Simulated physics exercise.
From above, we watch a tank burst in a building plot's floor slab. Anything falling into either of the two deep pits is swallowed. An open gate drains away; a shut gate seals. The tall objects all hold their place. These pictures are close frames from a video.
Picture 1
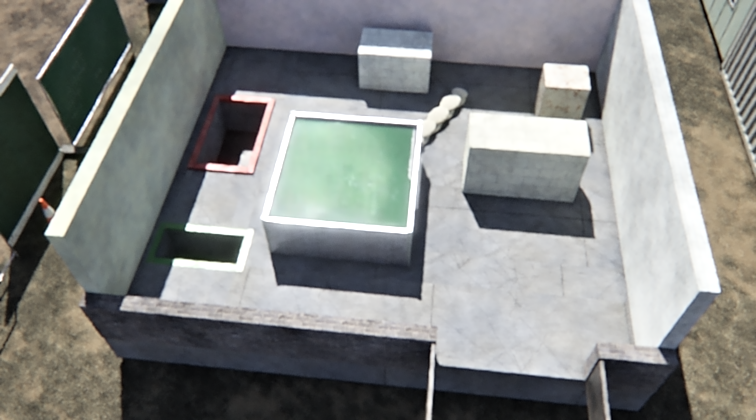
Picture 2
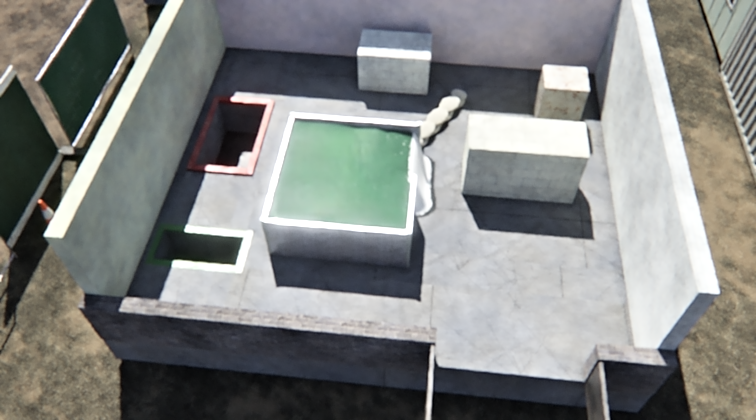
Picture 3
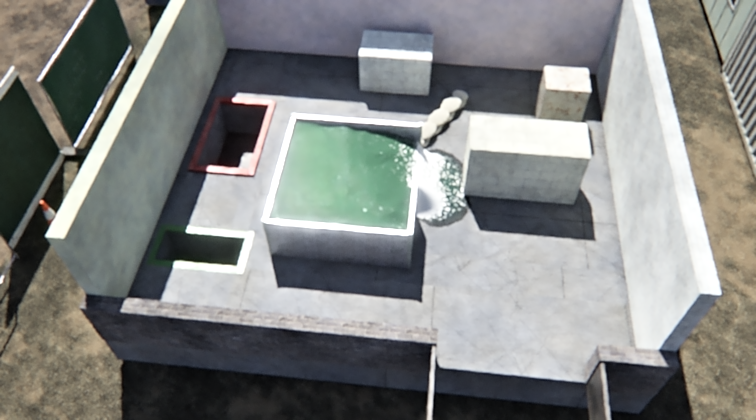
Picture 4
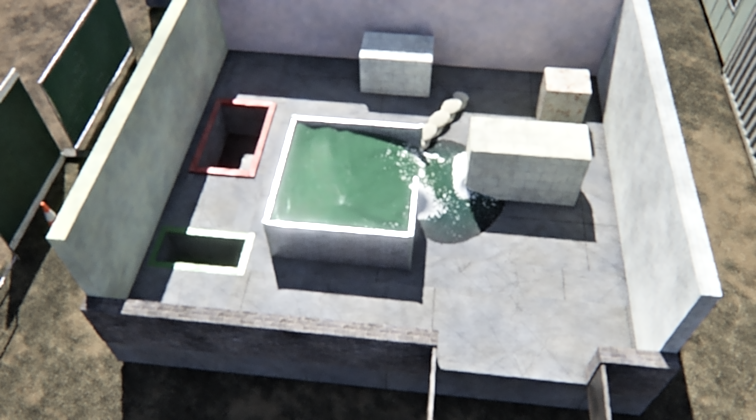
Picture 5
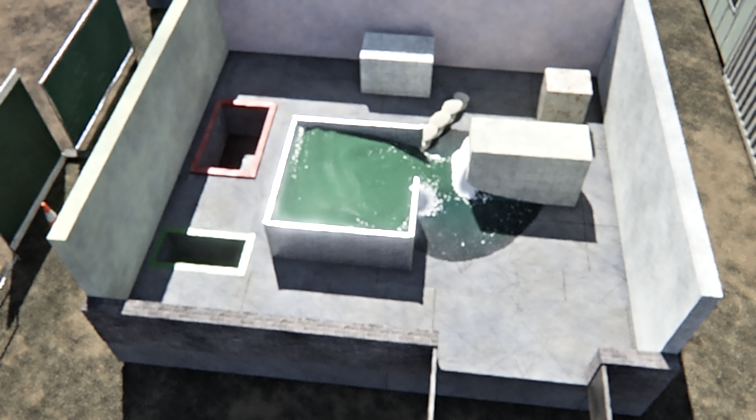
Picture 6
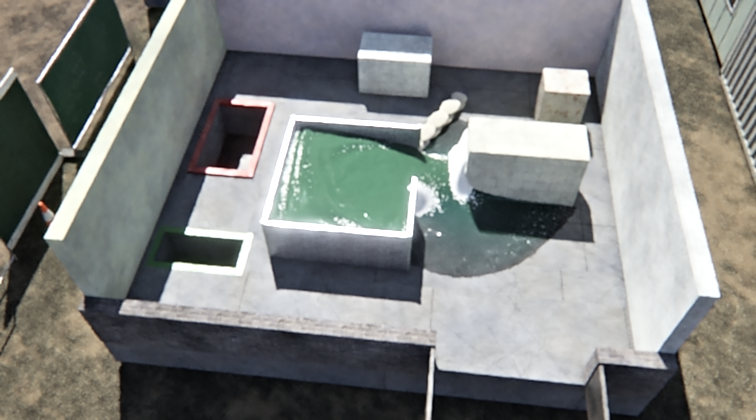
The video shows a square tank of green water on a walled concrete slab, seen from above; its right side opens, and foamy water pours out, striking a pale block and spreading across the floor in a widening pool.
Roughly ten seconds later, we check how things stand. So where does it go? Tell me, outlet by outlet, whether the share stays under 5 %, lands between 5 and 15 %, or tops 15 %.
Gate: Past fifteen per cent; red pit: Beneath five per cent; green pit: Beneath five per cent.
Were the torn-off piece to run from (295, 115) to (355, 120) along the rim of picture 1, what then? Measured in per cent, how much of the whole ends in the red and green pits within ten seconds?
Result - red: 30 %; green: 4 %.
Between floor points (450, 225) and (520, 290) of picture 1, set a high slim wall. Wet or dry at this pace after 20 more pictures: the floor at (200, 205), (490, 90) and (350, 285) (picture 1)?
In that order, I'd expect them to be kept clear of the flood, reached by the flood and kept clear of the flood.
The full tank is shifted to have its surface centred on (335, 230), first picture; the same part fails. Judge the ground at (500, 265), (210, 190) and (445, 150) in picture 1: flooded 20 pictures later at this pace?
Looking at all three, I'd call them swamped, bone dry, swamped.
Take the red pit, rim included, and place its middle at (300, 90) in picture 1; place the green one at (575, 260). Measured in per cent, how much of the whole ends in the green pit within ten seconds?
So the green pit ends up with 35 in a hundred.
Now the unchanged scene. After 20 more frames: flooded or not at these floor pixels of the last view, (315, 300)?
Result: Unwetted.
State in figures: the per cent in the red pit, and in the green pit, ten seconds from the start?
Roughly 0 and 0 %.
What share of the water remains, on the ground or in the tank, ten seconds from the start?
Estimate: Near 70 %.
A moment on, water covers 30 % of the floor; the gate 0 %, the red pit 0 %, the green pit 0 %.
Next, water covers 50 % of the floor; the gate 1 %, the red pit 0 %, the green pit 0 %.
Then, water covers 55 % of the floor; the gate 6 %, the red pit 0 %, the green pit 0 %.
Later, water covers 65 % of the floor; the gate 15 %, the red pit 0 %, the green pit 0 %.
In the end, water covers 90 % of the floor; the gate 30 %, the red pit 0 %, the green pit 1 %.
